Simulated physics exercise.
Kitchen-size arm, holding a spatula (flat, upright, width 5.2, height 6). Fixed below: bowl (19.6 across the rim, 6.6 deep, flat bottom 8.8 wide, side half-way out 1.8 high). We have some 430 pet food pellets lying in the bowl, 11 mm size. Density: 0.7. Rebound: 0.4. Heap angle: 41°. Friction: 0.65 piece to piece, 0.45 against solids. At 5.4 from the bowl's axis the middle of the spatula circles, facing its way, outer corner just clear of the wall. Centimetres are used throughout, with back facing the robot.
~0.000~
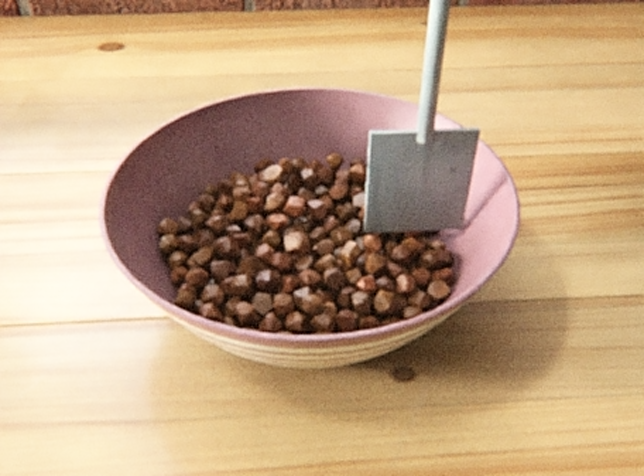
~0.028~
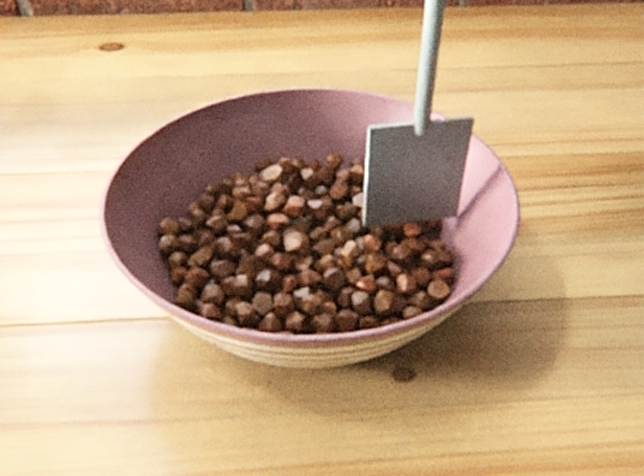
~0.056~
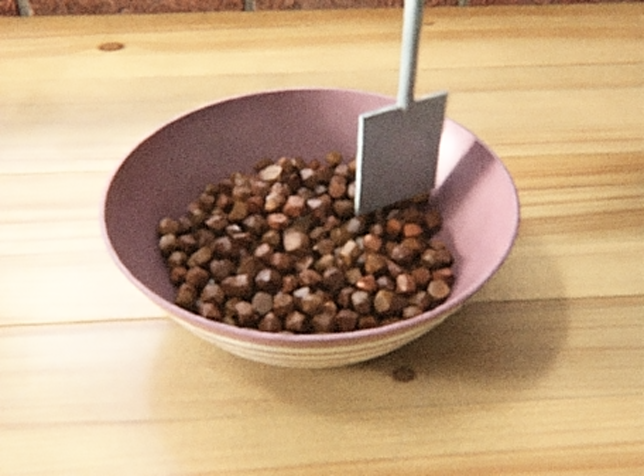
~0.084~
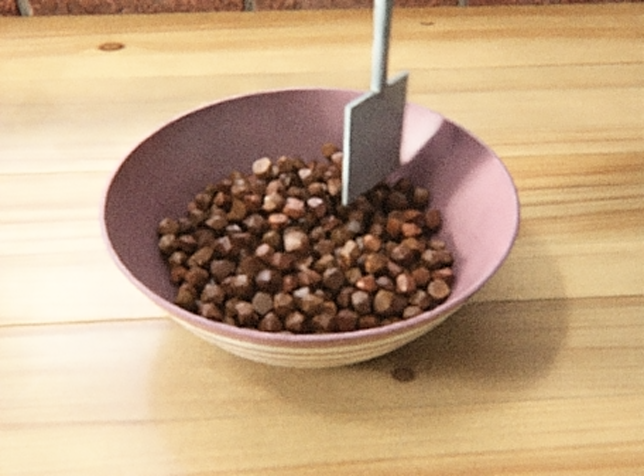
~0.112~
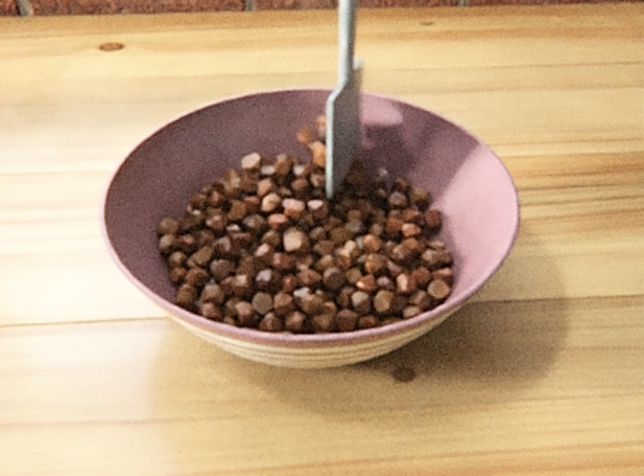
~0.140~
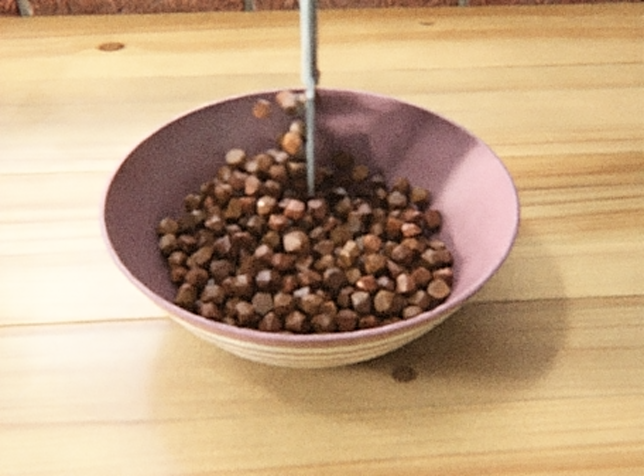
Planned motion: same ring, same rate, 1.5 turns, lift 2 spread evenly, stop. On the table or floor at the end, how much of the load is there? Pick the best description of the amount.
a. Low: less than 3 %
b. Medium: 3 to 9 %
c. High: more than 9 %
Answer: B.
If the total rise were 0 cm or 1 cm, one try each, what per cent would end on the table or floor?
About 25 per cent on the first try and 10 per cent on the second.
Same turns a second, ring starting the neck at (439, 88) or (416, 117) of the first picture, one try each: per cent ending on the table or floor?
Close to 0 per cent for the first and close to 20 per cent for the second.
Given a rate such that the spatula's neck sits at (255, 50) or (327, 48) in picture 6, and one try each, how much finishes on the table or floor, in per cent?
Some 10 and 5 %.
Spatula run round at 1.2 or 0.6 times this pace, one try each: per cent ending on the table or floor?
I'd expect about 10 per cent, then about 5 per cent.
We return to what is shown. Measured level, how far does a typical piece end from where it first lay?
Around 0 centimetres.
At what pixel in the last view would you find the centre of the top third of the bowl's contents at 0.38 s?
I'd put its middle near (313, 282).
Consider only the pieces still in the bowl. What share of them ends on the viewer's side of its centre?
Near 55 per cent of what stays in the bowl.
By 0.38 s, 262° round, highest piece 9 above the table; 418 in the bowl, 8 on the table or floor, 7 in flight or on the tool.
By 0.63 s, 78° round, highest piece 6 above the table; 410 in the bowl, 22 on the table or floor, 1 in flight or on the tool.
By 0.95 s, 180° round, highest piece 5 above the table; 410 in the bowl, 23 on the table or floor.
By 1.65 s, 180° round, highest piece 5 above the table; 410 in the bowl, 23 on the table or floor.
Final count, 410 in the bowl, 23 on the table or floor. That is 5 % on the table or floor.
